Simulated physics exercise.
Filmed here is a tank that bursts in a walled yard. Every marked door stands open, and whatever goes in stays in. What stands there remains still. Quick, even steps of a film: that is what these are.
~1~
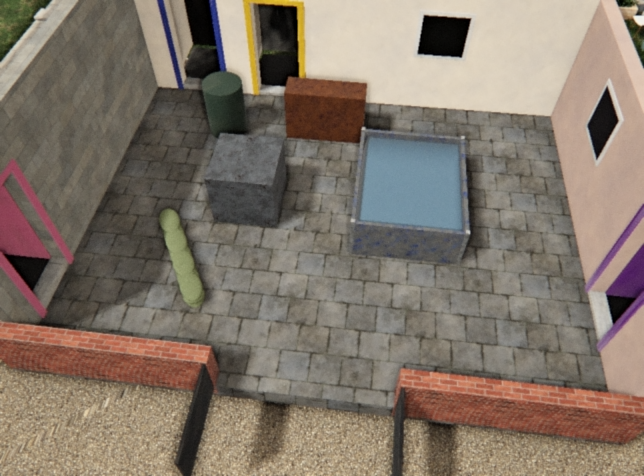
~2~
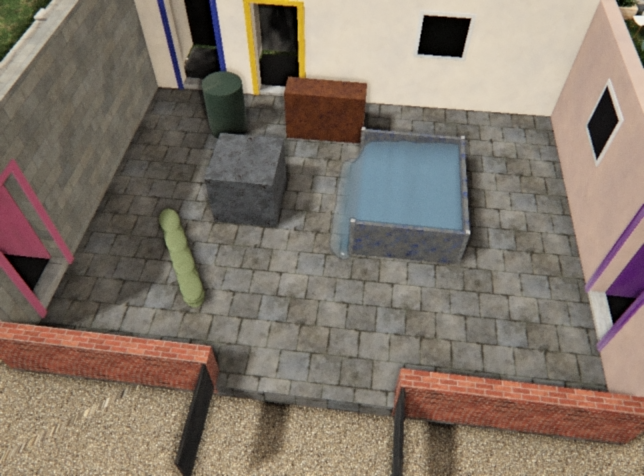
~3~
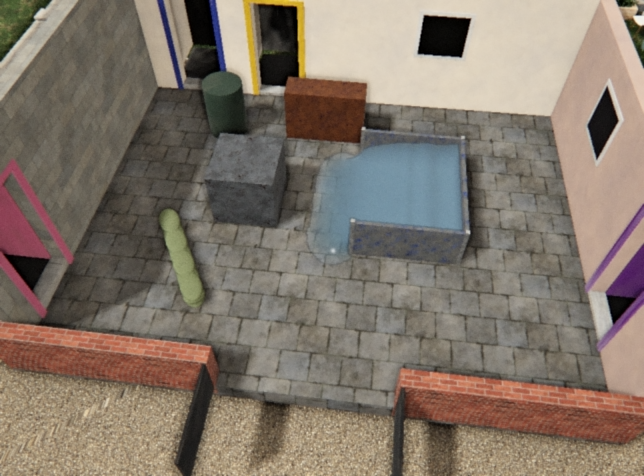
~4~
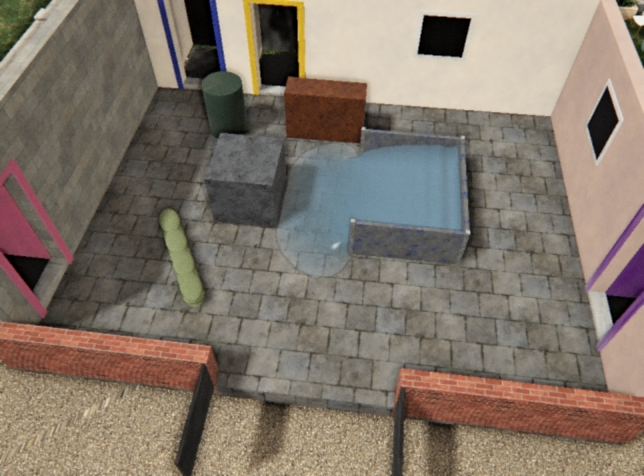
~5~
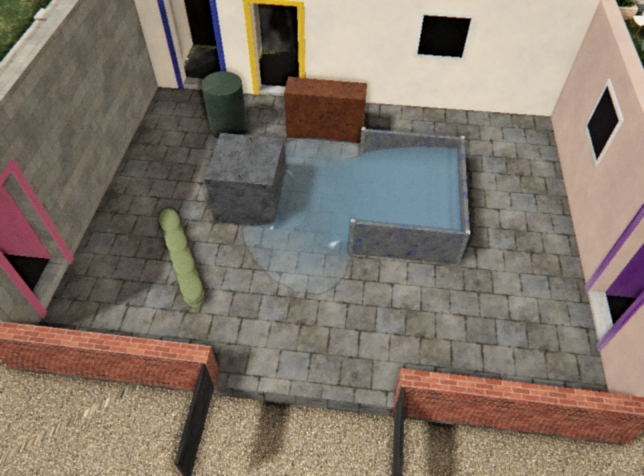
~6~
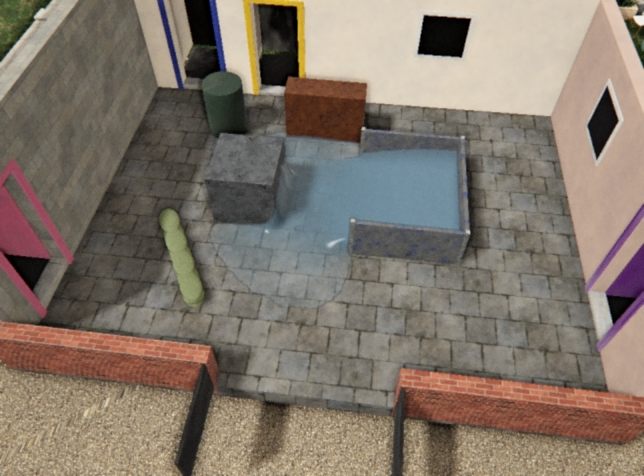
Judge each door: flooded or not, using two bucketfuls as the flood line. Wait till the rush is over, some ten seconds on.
As I see it, blue door: Two buckets or fewer; purple door: Two buckets or fewer; pink door: Two buckets or fewer; yellow door: Over two buckets.
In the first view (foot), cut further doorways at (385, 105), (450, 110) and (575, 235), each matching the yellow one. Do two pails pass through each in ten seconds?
One after the other: Keeps below it, takes less, takes less.
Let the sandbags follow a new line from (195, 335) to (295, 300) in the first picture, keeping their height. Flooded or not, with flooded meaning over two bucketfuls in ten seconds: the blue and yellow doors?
Here's my take: The blue door survives it, and the yellow door gets swamped.
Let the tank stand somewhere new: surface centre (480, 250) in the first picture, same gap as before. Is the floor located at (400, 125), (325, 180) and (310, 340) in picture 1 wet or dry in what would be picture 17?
Check in sequence: Still parched, soaked through, soaked through.
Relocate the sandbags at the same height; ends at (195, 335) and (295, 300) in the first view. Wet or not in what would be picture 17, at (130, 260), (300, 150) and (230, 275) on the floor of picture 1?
Spot one: Drenched; spot two: Drenched; spot three: Drenched.
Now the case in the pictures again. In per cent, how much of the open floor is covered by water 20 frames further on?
Some 55 in a hundred.
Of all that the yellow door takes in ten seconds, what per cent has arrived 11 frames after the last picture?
About 20 per cent.
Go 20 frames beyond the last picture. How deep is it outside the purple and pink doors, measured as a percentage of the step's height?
In order: Roughly 0 and 80 in a hundred.
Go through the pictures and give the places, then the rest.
In the first frame, still water in the open tank at (411, 181).
In the second frame, water pours out at (358, 195) and has run to (347, 256).
In the third frame, water pours out at (358, 196) and has run to (328, 260).
In the fourth frame, the front is at (301, 267), out from the gap at (358, 197).
In the fifth frame, the front is at (277, 276), out from the gap at (358, 198).
In the sixth frame, the front is at a hidden place, out from the gap at (358, 198).
A moment on, water covers 25 % of the floor; the blue door not reached, the purple door not reached, the pink door not reached, the yellow door not reached.
Next, water covers 35 % of the floor; the blue door wet at the sill, nothing in, the purple door not reached, the pink door not reached, the yellow door under two buckets in.
Then, water covers 55 % of the floor; the blue door wet at the sill, nothing in, the purple door not reached, the pink door wet at the sill, nothing in, the yellow door far over two buckets in.
Later, water covers 65 % of the floor; the blue door under two buckets in, the purple door not reached, the pink door wet at the sill, nothing in, the yellow door far over two buckets in.
In the end, water covers 75 % of the floor; the blue door under two buckets in, the purple door not reached, the pink door wet at the sill, nothing in, the yellow door far over two buckets in.
